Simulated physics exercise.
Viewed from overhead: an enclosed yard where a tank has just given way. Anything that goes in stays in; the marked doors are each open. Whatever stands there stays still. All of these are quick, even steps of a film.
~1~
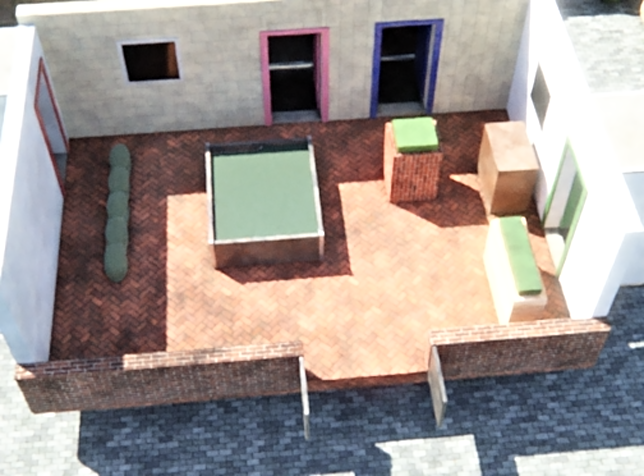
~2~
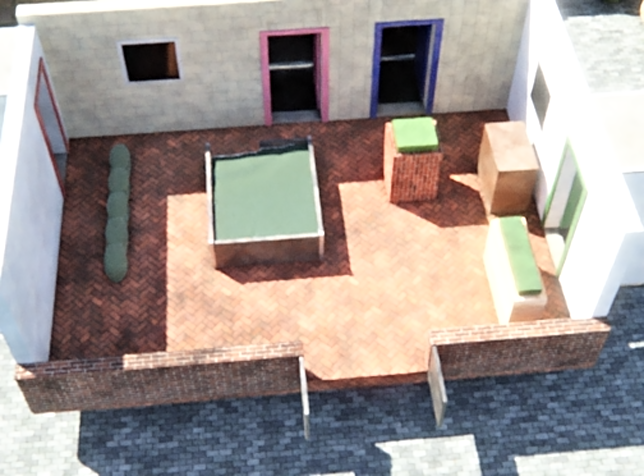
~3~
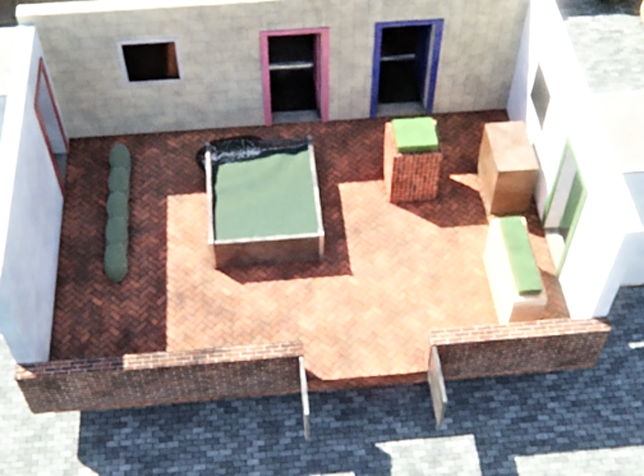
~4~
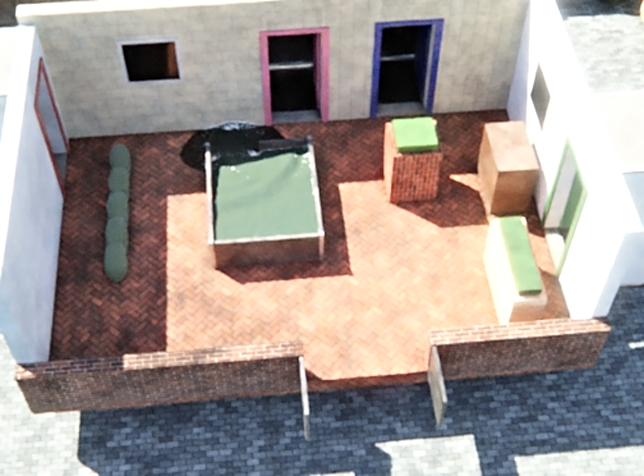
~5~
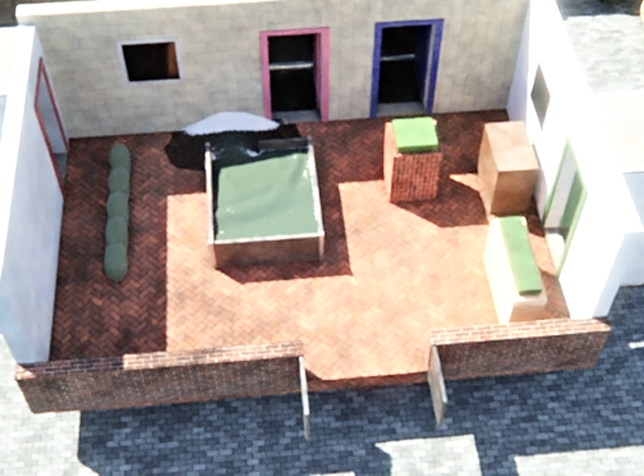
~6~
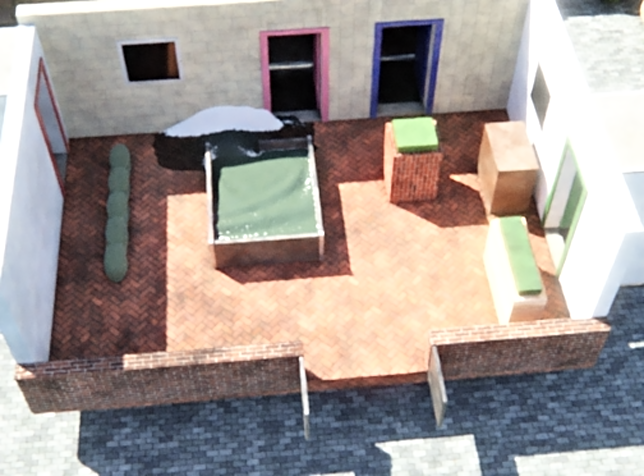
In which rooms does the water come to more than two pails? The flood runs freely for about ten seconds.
The green door lets in little enough there. The blue door lets in little enough there. The red door lets too much in there. The pink door lets too much in there.
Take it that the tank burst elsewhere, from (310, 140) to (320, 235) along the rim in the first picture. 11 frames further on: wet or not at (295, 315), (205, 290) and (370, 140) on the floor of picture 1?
The first spot is spared, the second spared and the third soaked.
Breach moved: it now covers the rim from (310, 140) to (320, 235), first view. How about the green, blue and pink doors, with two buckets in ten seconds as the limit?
Here's how it goes: The green door crosses the threshold, then the blue door crosses the threshold, then the pink door misses the threshold.
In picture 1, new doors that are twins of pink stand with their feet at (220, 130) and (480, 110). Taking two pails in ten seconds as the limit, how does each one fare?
Well, the first one tops it and the next one doesn't reach it.
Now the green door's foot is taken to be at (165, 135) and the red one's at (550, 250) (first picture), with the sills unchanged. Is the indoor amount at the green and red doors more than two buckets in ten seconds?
I'd say the green door overflows, while the red door falls short.
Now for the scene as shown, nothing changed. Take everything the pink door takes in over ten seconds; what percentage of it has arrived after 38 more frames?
That comes out to 95 per cent by my count.
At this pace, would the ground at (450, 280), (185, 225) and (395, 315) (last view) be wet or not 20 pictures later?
Result, as listed: Not wetted / wetted / not wetted.
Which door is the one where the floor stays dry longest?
My answer: The one in green.
A moment on, water covers 10 % of the floor; the green door not reached, the blue door not reached, the red door not reached, the pink door under two buckets in.
Next, water covers 20 % of the floor; the green door not reached, the blue door wet at the sill, nothing in, the red door over two buckets in, the pink door under two buckets in.
Then, water covers 45 % of the floor; the green door not reached, the blue door wet at the sill, nothing in, the red door far over two buckets in, the pink door over two buckets in.
Later, water covers 60 % of the floor; the green door wet at the sill, nothing in, the blue door wet at the sill, nothing in, the red door far over two buckets in, the pink door over two buckets in.
In the end, water covers 90 % of the floor; the green door wet at the sill, nothing in, the blue door wet at the sill, nothing in, the red door far over two buckets in, the pink door over two buckets in.
